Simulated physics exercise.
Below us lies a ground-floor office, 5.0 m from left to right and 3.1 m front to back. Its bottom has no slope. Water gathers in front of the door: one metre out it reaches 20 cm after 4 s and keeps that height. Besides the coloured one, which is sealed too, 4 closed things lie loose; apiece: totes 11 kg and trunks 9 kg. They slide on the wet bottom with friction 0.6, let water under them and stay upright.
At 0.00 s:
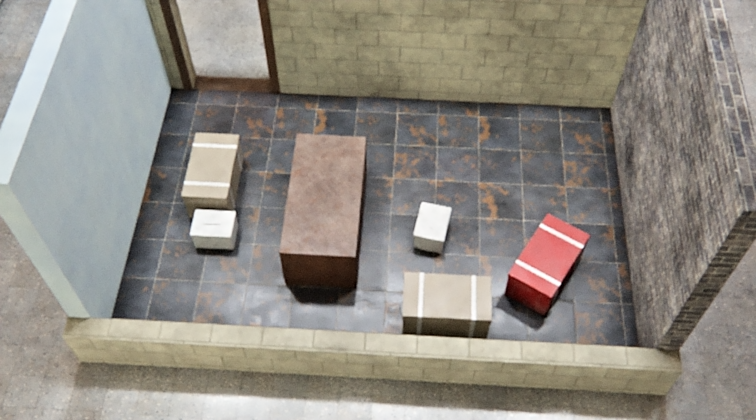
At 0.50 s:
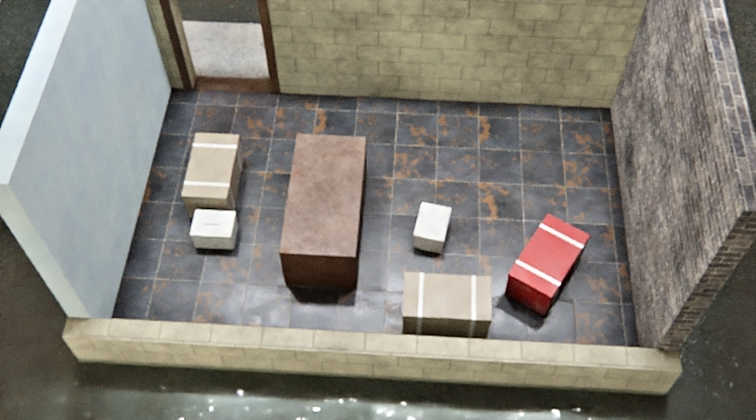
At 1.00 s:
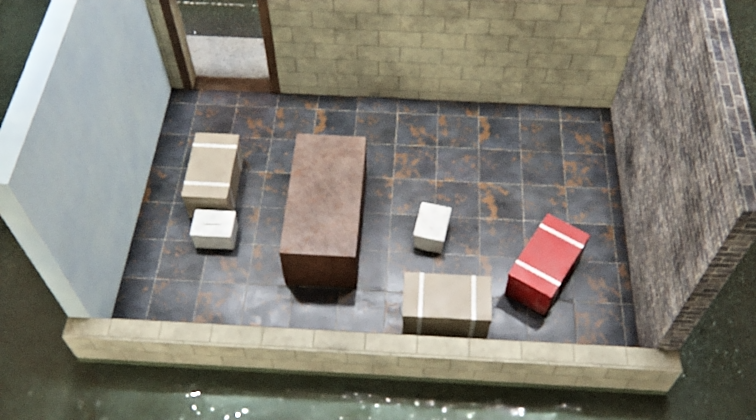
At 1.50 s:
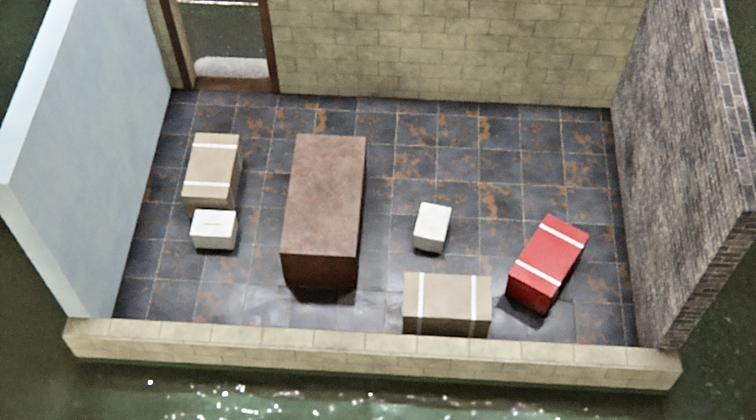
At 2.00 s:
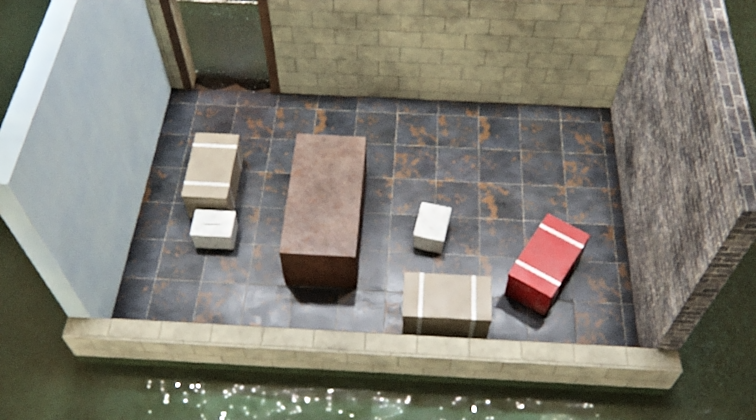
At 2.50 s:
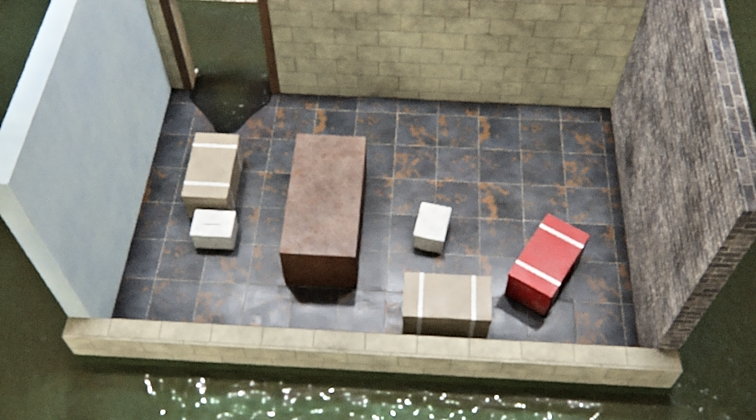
In a ground-floor office, water rose outside the walls and crept over the doorsill onto the tiles at the back left, while the red trunk and the other boxes stayed where they were.
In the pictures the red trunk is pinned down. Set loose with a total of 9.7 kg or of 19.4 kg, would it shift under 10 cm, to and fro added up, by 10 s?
For it, only the higher weight holds it.
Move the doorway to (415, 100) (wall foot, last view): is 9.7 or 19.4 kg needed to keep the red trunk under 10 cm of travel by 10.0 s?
In that case neither load is enough.
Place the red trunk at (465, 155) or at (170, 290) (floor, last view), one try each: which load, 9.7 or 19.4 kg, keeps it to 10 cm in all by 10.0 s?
In turn: Either load holds; neither holds.
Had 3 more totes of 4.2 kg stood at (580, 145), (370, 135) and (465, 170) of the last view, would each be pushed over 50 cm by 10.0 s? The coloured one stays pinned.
In turn: Less, less, less.
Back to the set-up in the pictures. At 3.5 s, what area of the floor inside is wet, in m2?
Roughly 2.0 m2.
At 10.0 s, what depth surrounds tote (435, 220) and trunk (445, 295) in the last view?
Roughly 2 and 6 cm.
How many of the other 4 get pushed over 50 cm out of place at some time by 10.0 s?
I count 2.
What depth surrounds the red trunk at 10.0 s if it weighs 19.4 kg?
About 4 cm.
After 3.5 s the red trunk would be 0 cm from its start with 9.7 kg and 0 cm from its start with 19.4 kg; 0 cm of water round it then.
After 4.5 s the red trunk would be 0 cm from its start with 9.7 kg and 0 cm from its start with 19.4 kg; 0 cm of water round it then.
After 7.0 s the red trunk would be 0 cm from its start with 9.7 kg and 0 cm from its start with 19.4 kg; 0 cm of water round it then.
After 10.0 s the red trunk would be 28 cm from its start with 9.7 kg and 0 cm from its start with 19.4 kg; 4 cm of water round it then.
